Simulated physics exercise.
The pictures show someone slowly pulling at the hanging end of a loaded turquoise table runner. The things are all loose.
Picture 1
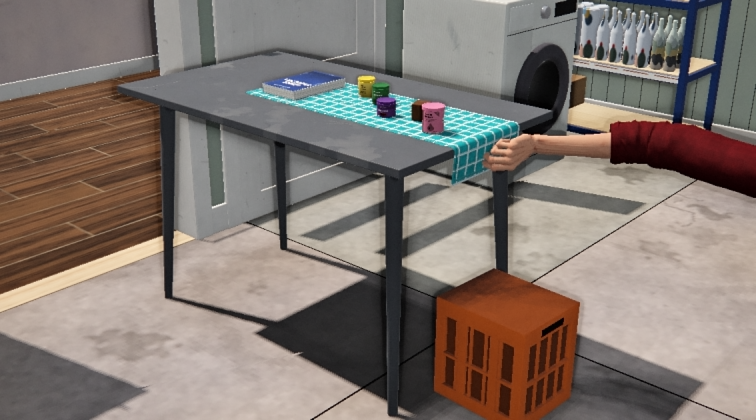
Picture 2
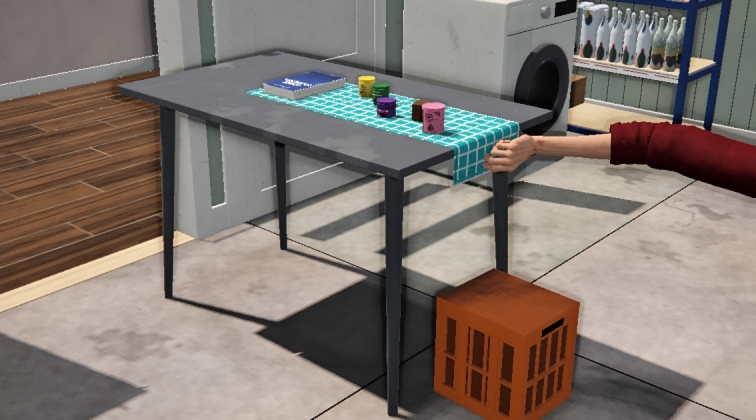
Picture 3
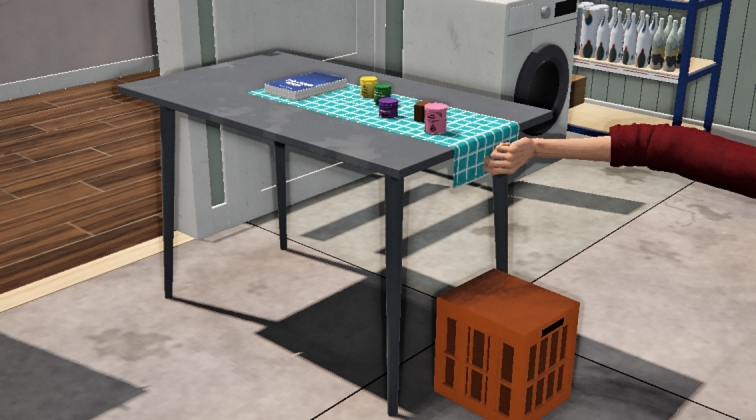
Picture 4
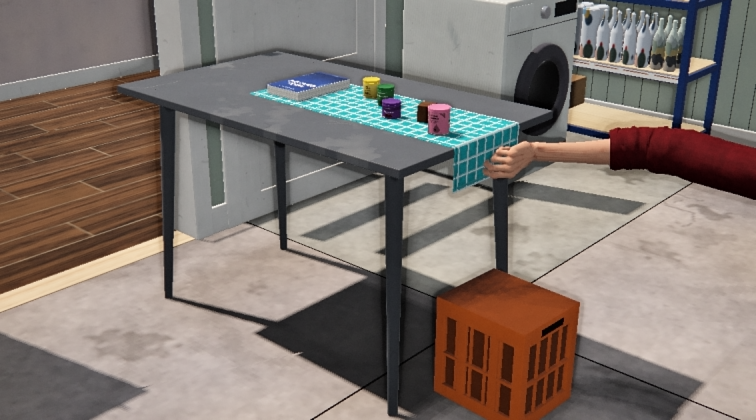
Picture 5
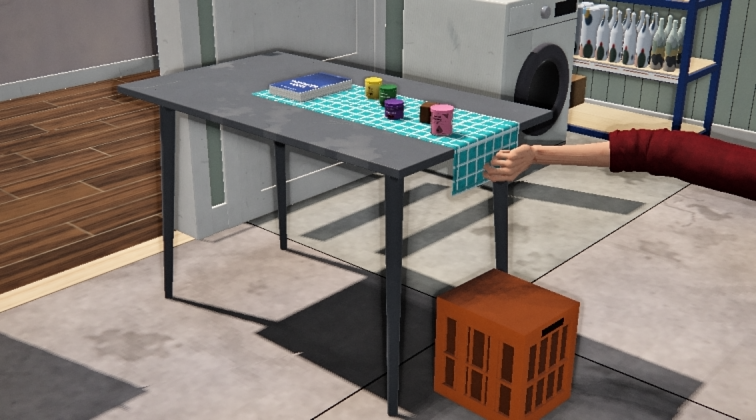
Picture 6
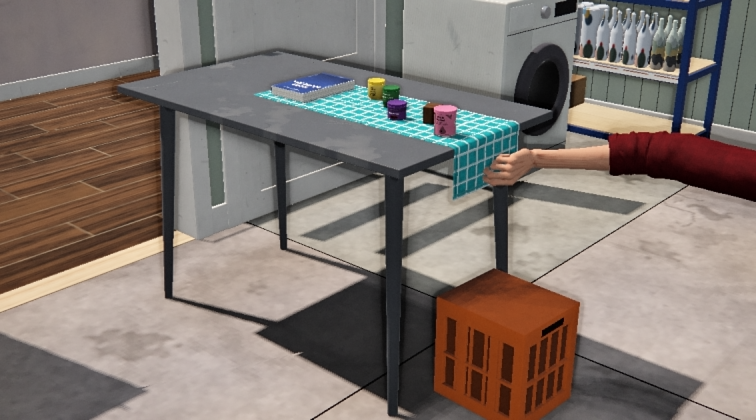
In a room, a hand slowly pulls a turquoise runner, shifting colorful pots slightly right.
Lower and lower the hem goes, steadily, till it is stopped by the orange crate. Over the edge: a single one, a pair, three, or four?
So in the end, the top is short three items, that's it.
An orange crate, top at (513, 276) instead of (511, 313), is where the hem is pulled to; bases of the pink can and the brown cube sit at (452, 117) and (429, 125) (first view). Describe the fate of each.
Final state: The pink can is no longer up, the brown cube is no longer up.
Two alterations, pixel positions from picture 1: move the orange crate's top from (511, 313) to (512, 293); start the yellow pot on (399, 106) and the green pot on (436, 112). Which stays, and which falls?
In the end the yellow pot is still on top and the green pot is no longer on top.
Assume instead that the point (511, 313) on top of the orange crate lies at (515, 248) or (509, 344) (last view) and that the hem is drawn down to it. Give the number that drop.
In that event, 1 and 4.
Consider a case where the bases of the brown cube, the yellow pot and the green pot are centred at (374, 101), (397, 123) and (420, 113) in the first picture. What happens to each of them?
Outcome: Brown cube stays aboard, yellow pot falls away, green pot falls away.
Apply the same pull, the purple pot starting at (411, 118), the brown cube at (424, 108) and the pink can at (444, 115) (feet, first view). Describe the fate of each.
The purple pot? It tips off. The brown cube tips off, and the pink can tips off.
Soon after, hem near (484, 236); pink can gone.
Then, hem on the crate; pink can, brown cube and purple pot gone.
At rest, hem on the crate; pink can, brown cube and purple pot gone. The answer is three.
